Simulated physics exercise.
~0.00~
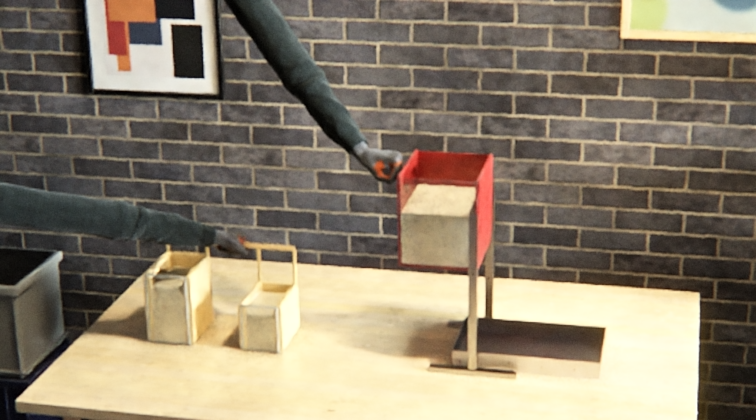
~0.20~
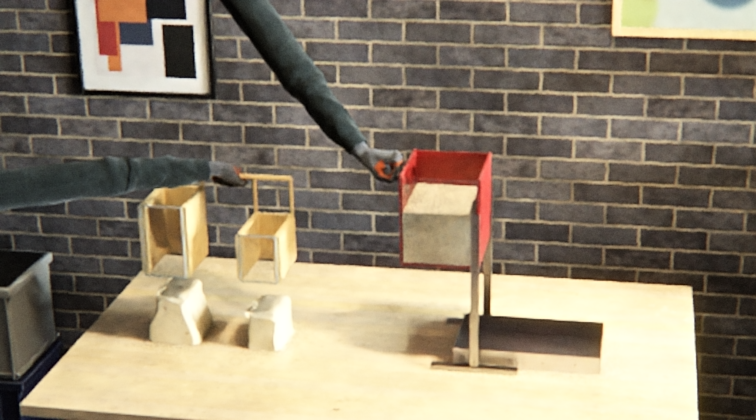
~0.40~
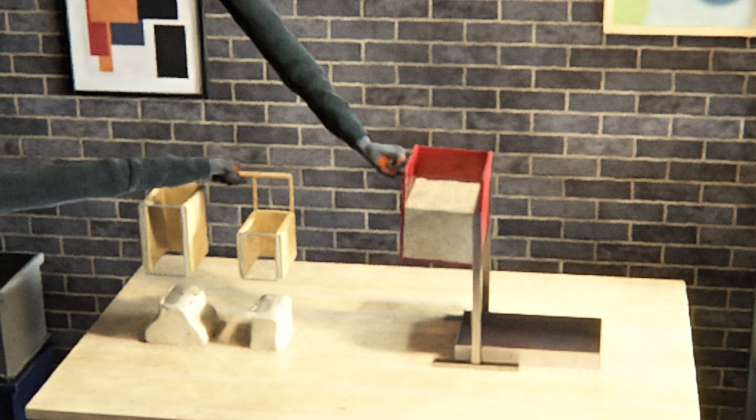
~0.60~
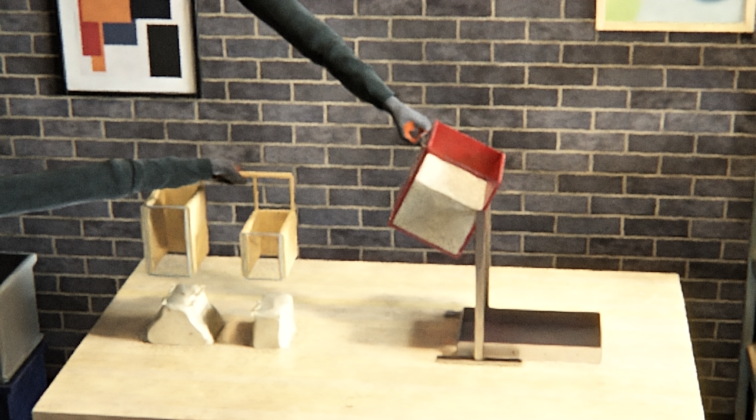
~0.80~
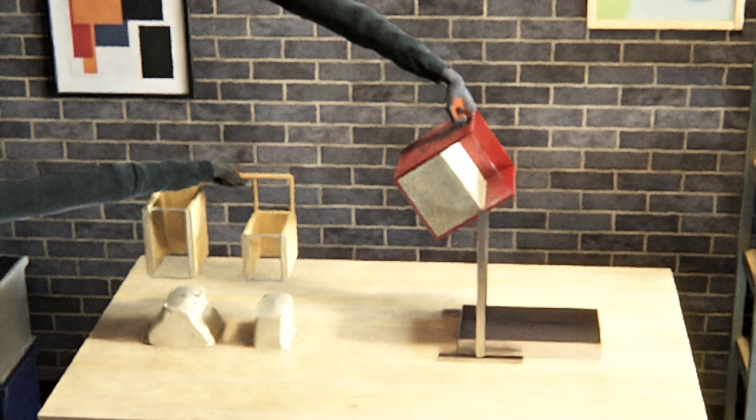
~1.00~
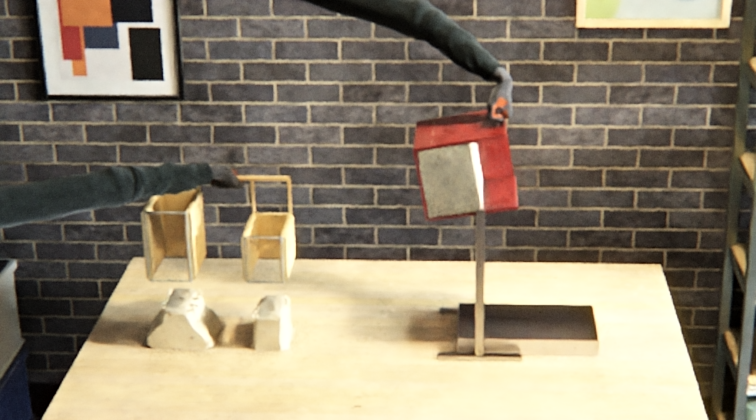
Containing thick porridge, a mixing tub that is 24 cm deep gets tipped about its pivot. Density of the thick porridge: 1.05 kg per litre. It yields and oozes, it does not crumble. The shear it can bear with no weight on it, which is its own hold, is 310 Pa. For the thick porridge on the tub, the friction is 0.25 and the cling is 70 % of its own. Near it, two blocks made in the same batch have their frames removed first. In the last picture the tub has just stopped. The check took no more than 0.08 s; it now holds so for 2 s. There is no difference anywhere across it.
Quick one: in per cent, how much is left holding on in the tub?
Expect around 100 %.
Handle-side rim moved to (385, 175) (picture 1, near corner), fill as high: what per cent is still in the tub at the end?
Some 90 percent would still be in the tub at the end.
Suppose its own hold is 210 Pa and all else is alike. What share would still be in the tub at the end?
About 90 per cent.
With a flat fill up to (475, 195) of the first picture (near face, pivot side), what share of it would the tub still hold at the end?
In that case, around 80 percent.
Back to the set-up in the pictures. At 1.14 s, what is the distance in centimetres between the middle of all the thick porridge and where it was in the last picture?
Close to 2 centimetres.
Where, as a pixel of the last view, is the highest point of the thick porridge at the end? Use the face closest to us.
Highest point: Approx. (438, 161).
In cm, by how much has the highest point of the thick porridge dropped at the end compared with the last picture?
About 4 cm.
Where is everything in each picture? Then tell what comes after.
The first picture shows handle-side rim at (400, 178), tilt 0 degrees; highest point of the thick porridge at (437, 214); test blocks 18 cm, 11 cm high (left to right).
The second picture shows handle-side rim at (402, 178), tilt 0 degrees; highest point of the thick porridge at (439, 213); test blocks 15 cm, 11 cm high (left to right).
The third picture shows handle-side rim at (406, 174), tilt 3 degrees; highest point of the thick porridge at (411, 208); test blocks 12 cm, 11 cm high (left to right).
The fourth picture shows handle-side rim at (430, 149), tilt 26 degrees; highest point of the thick porridge at (418, 181); test blocks 12 cm, 11 cm high (left to right).
The fifth picture shows handle-side rim at (472, 134), tilt 56 degrees; highest point of the thick porridge at (440, 155); test blocks 12 cm, 11 cm high (left to right).
The sixth picture shows handle-side rim at (505, 138), tilt 80 degrees; highest point of the thick porridge at (467, 146); test blocks 12 cm, 11 cm high (left to right).
By 1.14 s, the tub is at 81 degrees and holds 100 %.
By 1.31 s, the tub is at 81 degrees and holds 100 %.
By 1.48 s, the tub is at 81 degrees and holds 100 %.
By 1.65 s, the tub is at 81 degrees and holds 100 %.
By 3.00 s, at the end, the tub is at 81 degrees and holds 100 %.
